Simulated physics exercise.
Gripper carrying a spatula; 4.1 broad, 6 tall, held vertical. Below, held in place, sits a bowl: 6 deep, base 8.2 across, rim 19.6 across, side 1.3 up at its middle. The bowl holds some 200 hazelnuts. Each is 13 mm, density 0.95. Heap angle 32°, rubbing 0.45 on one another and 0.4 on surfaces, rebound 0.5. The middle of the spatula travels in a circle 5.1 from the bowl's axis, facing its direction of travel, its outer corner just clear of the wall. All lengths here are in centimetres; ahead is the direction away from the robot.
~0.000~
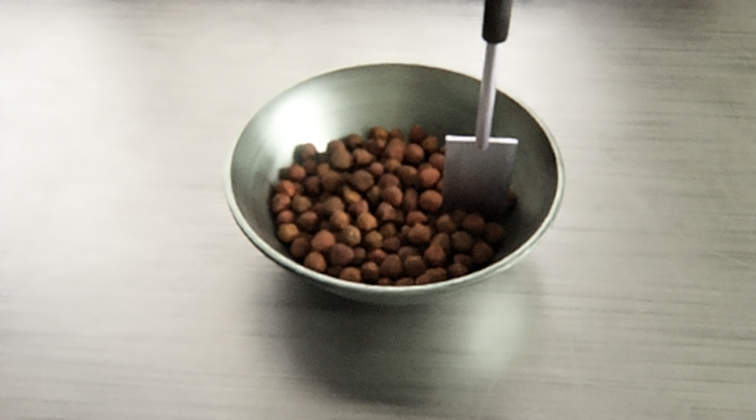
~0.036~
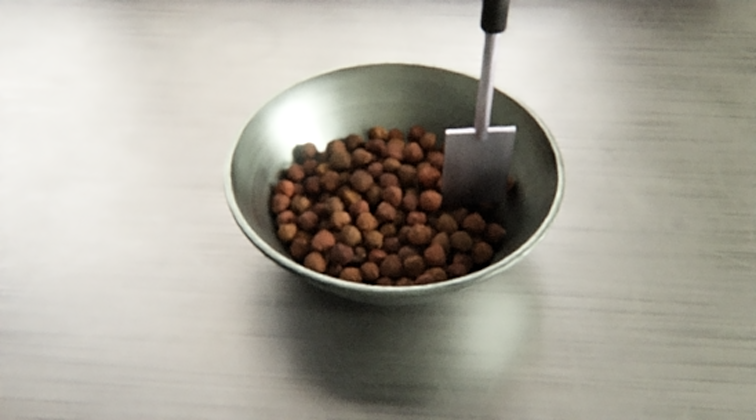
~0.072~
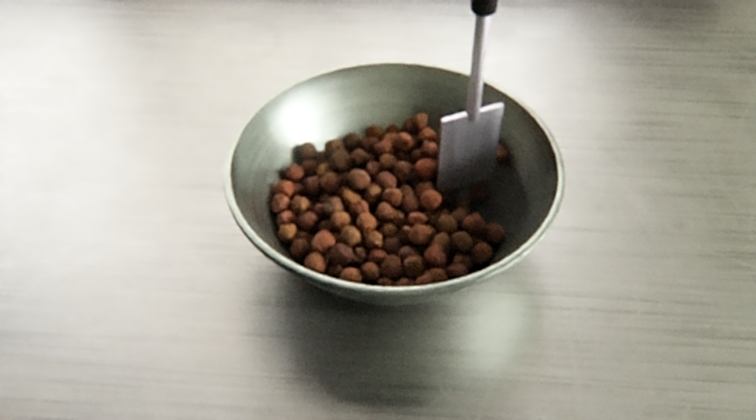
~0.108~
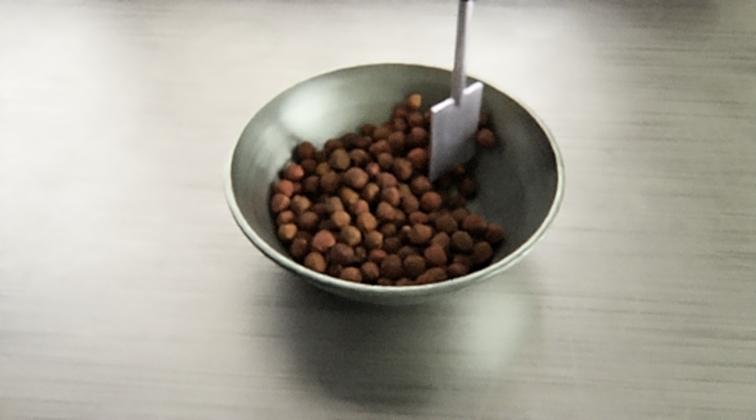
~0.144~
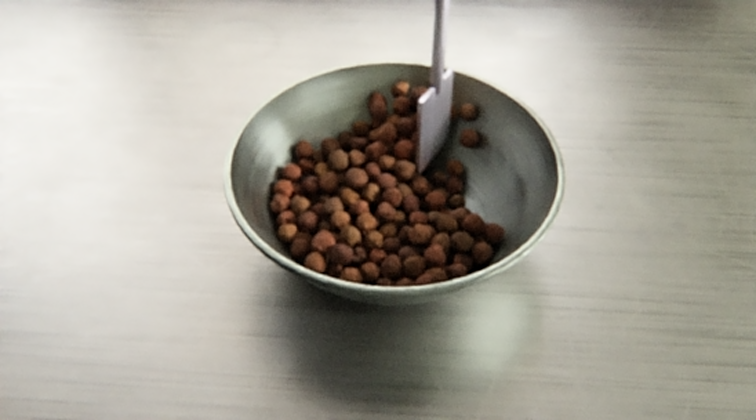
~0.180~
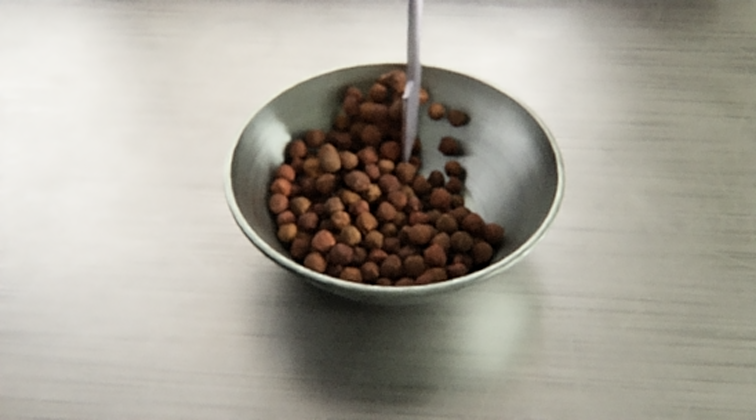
A spatula sweeps around the back of a metal bowl, pushing brown hazelnuts leftward.
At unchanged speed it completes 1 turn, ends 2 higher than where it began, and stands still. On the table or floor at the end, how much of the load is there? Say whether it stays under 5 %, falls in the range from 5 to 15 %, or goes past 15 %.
The share stays under 5 %.
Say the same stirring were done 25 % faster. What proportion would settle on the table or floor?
Estimate: Near 5 in a hundred.
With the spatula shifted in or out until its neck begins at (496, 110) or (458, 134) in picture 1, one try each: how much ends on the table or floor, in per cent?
Roughly 0 and 0 per cent.
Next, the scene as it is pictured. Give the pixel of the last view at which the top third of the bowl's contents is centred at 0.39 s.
Roughly at (308, 218).
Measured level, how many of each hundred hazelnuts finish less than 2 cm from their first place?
I'd guess close to 45 percent of the load.
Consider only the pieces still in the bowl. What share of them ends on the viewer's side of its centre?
I'd put it at roughly 55 per cent.
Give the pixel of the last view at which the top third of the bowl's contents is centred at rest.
The centre sits around (432, 215) in the last picture.
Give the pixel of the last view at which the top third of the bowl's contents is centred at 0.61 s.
I'd say about (443, 241).
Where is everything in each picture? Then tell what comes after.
In the first picture, spatula neck at (484, 120), 0° round; upper third of the load around (386, 195), from x 280 to 505, top at y 135; 202 in the bowl.
In the second picture, spatula neck at (483, 110), 8° round; upper third of the load around (389, 190), from x 280 to 505, top at y 135.
In the third picture, spatula neck at (475, 92), 26° round; upper third of the load around (391, 180), from x 280 to 495, top at y 120.
In the fourth picture, spatula neck at (459, 77), 44° round; upper third of the load around (391, 170), from x 280 to 495, top at y 105.
In the fifth picture, spatula neck at (438, 65), 62° round; upper third of the load around (386, 171), from x 280 to 495, top at y 90.
In the sixth picture, spatula neck at (413, 57), 81° round; upper third of the load around (371, 161), from x 280 to 495, top at y 80; 202 in the bowl.
After 0.39 s, 188° round, highest piece 8 above the table; 201 in the bowl, 1 on the table or floor.
After 0.61 s, 296° round, highest piece 7 above the table; 199 in the bowl, 3 on the table or floor.
After 0.91 s, 0° round, highest piece 5 above the table; 199 in the bowl, 3 on the table or floor.
After 1.61 s, 0° round, highest piece 5 above the table; 199 in the bowl, 3 on the table or floor.
At rest, 199 in the bowl, 3 on the table or floor. That is 1 % on the table or floor.
